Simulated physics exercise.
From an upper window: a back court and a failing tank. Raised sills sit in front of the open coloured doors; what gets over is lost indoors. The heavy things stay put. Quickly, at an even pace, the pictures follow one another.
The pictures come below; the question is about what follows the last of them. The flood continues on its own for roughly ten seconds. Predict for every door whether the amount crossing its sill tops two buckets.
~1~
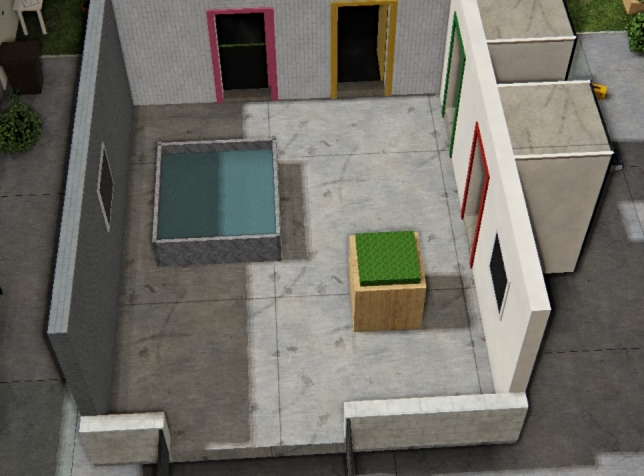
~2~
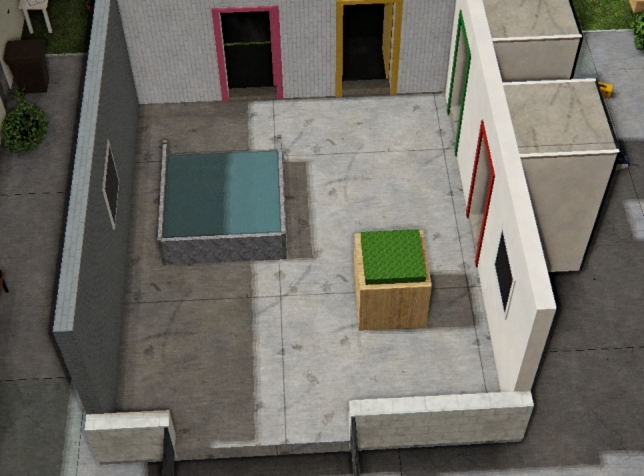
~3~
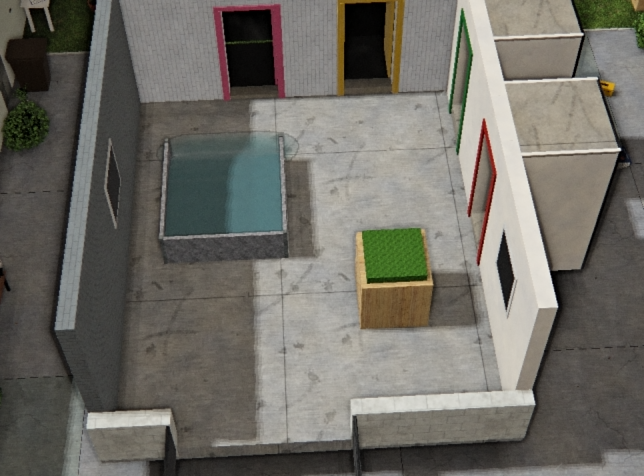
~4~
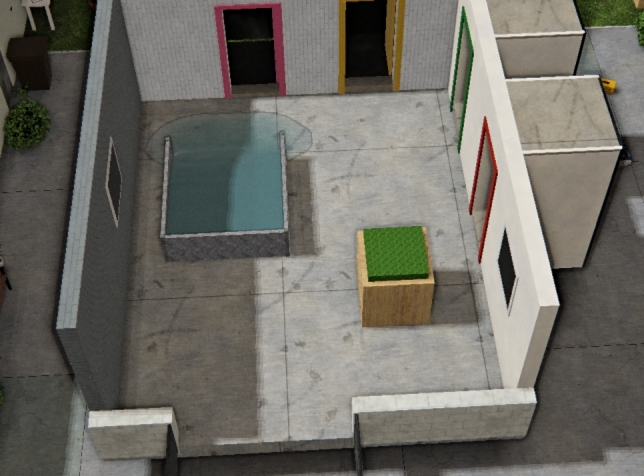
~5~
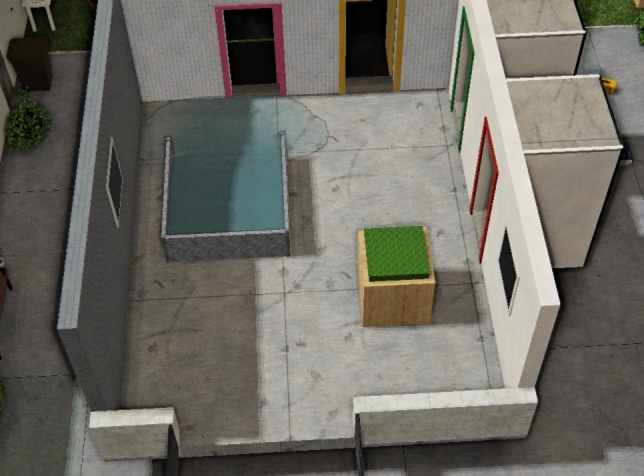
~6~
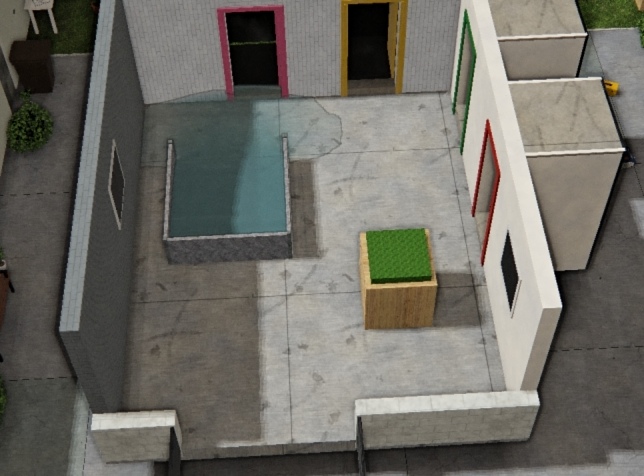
My prediction: I expect the pink door to let through too much; I expect the green door to let through an acceptable amount; I expect the red door to let through an acceptable amount; I expect the yellow door to let through an acceptable amount.
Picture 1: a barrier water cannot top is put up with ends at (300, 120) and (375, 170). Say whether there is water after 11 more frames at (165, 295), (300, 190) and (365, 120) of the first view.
Results in sequence: Bone-dry / bone-dry / swamped.
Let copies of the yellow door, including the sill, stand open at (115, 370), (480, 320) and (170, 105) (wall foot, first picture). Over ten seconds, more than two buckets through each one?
Note: Door one undershoots; door two undershoots; door three overshoots.
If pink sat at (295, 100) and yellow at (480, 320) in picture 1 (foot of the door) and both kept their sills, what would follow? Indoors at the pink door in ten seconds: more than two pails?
Note: Pink one comes out above.
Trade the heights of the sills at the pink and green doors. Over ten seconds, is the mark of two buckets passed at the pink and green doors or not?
The pink door exceeds the limit; the green door exceeds the limit.
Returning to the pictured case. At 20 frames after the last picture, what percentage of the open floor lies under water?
It works out to about 35 in a hundred.
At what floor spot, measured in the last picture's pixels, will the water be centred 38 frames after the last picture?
Centre of the water: Near (293, 198).
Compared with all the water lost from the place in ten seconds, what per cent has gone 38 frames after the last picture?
Share gone: About 80 %.
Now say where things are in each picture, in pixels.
In the first frame, still water in the open tank at (217, 191).
In the second frame, water pours out on the open tank's far side and has run to a hidden place.
In the third frame, the front is at (293, 146), out from the gap on the open tank's far side.
In the fourth frame, the front is at (304, 134), out from the gap on the open tank's far side.
In the fifth frame, water pours out on the open tank's far side and has run to (182, 100).
In the sixth frame, water pours out on the open tank's far side and has run to (307, 97).
A moment on, water covers 15 % of the floor; the pink door far over two buckets in, the green door not reached, the red door not reached, the yellow door wet at the sill, nothing in.
Next, water covers 20 % of the floor; the pink door far over two buckets in, the green door not reached, the red door not reached, the yellow door wet at the sill, nothing in.
Then, water covers 35 % of the floor; the pink door far over two buckets in, the green door wet at the sill, nothing in, the red door not reached, the yellow door wet at the sill, nothing in.
Later, water covers 65 % of the floor; the pink door far over two buckets in, the green door wet at the sill, nothing in, the red door wet at the sill, nothing in, the yellow door wet at the sill, nothing in.
In the end, water covers 95 % of the floor; the pink door far over two buckets in, the green door wet at the sill, nothing in, the red door wet at the sill, nothing in, the yellow door wet at the sill, nothing in.
